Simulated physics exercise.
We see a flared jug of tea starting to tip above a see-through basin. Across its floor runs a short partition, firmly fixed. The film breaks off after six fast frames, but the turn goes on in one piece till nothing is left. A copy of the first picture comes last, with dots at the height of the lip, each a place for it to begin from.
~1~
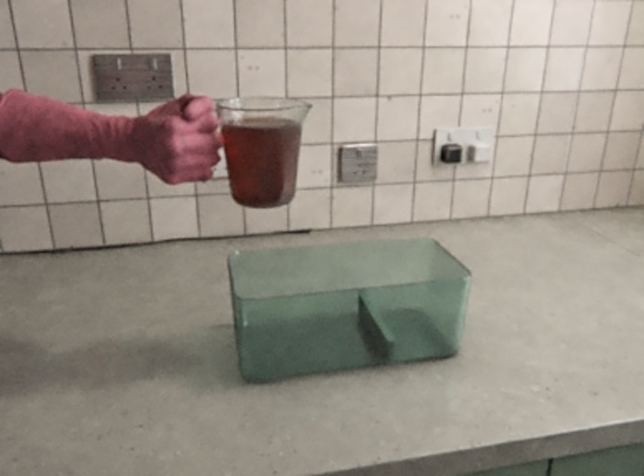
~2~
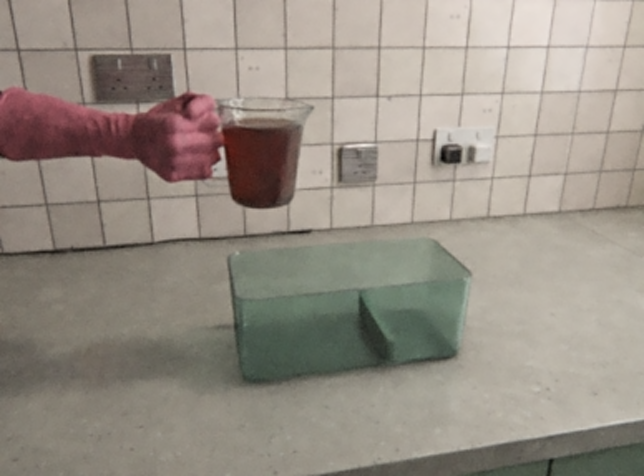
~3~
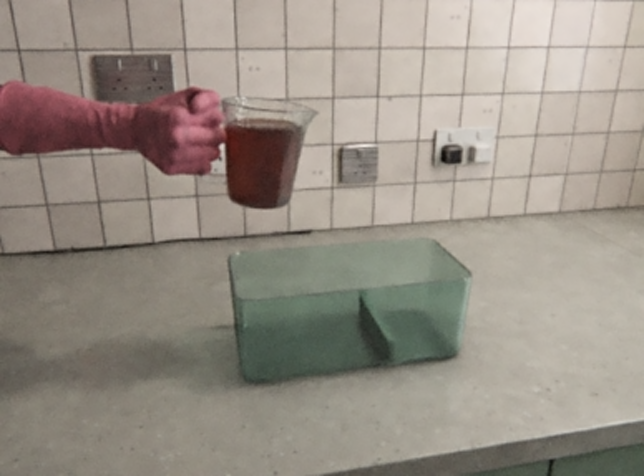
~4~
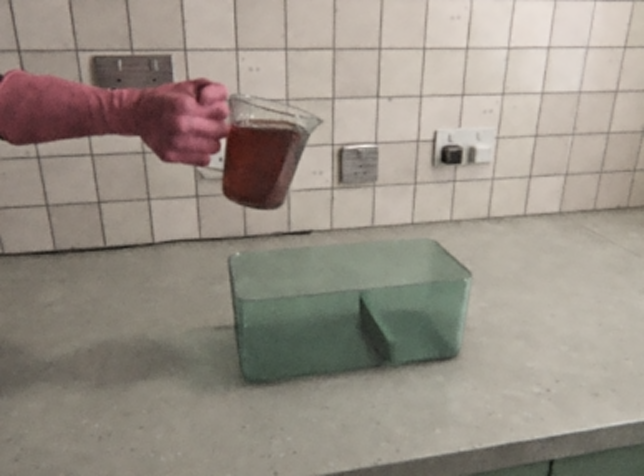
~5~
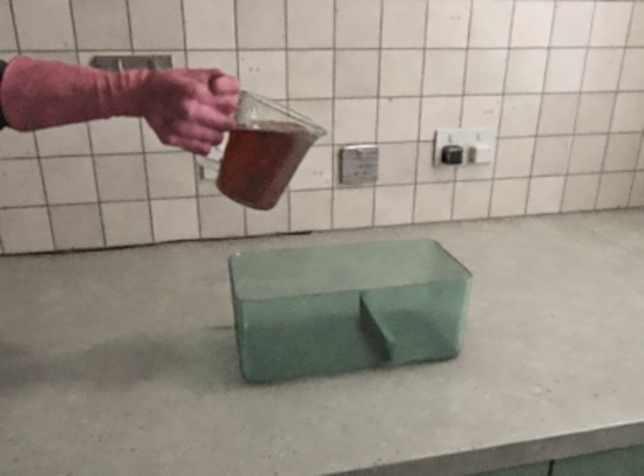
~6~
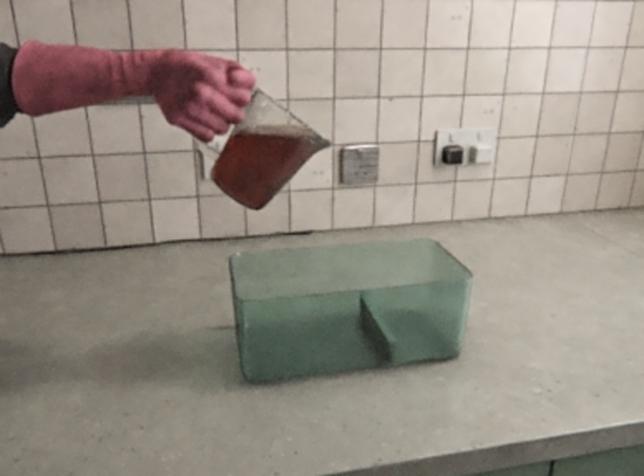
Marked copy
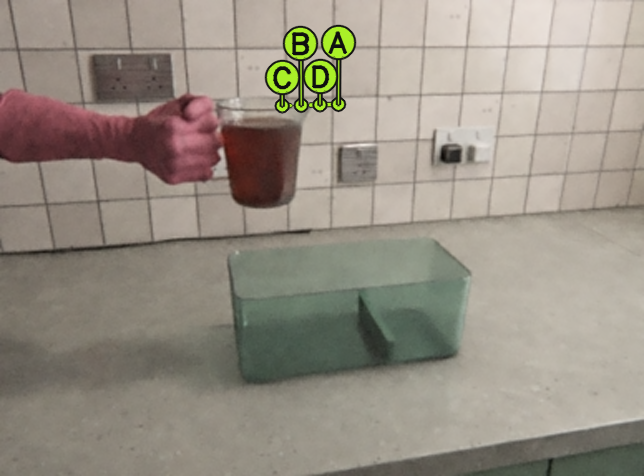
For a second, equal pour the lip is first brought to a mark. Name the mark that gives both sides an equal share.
Use dot A.
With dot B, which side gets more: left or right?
The left one.
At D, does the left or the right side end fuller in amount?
More ends on the left.
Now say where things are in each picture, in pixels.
Upright, lip at (311, 105); basin from (241, 378) to (459, 350); top of the wall at (376, 314); nothing has left yet.
Upright, lip at (313, 106); nothing has left yet.
Tipped about 7°, lip at (316, 111); nothing has left yet.
Tipped about 15°, lip at (321, 120); nothing has left yet.
Tipped about 25°, lip at (326, 131); nothing has left yet.
Tipped about 38°, lip at (329, 145); nothing has left yet.
On the marked copy, A at (338, 104); B at (301, 105); C at (282, 105); D at (320, 104).
For dot A, about 49 % ends left of the wall and 49 % right of it.
For dot B, about 85 % ends left of the wall and 9 % right of it; 6 % is lost outside.
For dot C, about 85 % ends left of the wall and 12 % right of it; 3 % is lost outside.
For dot D, about 75 % ends left of the wall and 21 % right of it; 4 % is lost outside.
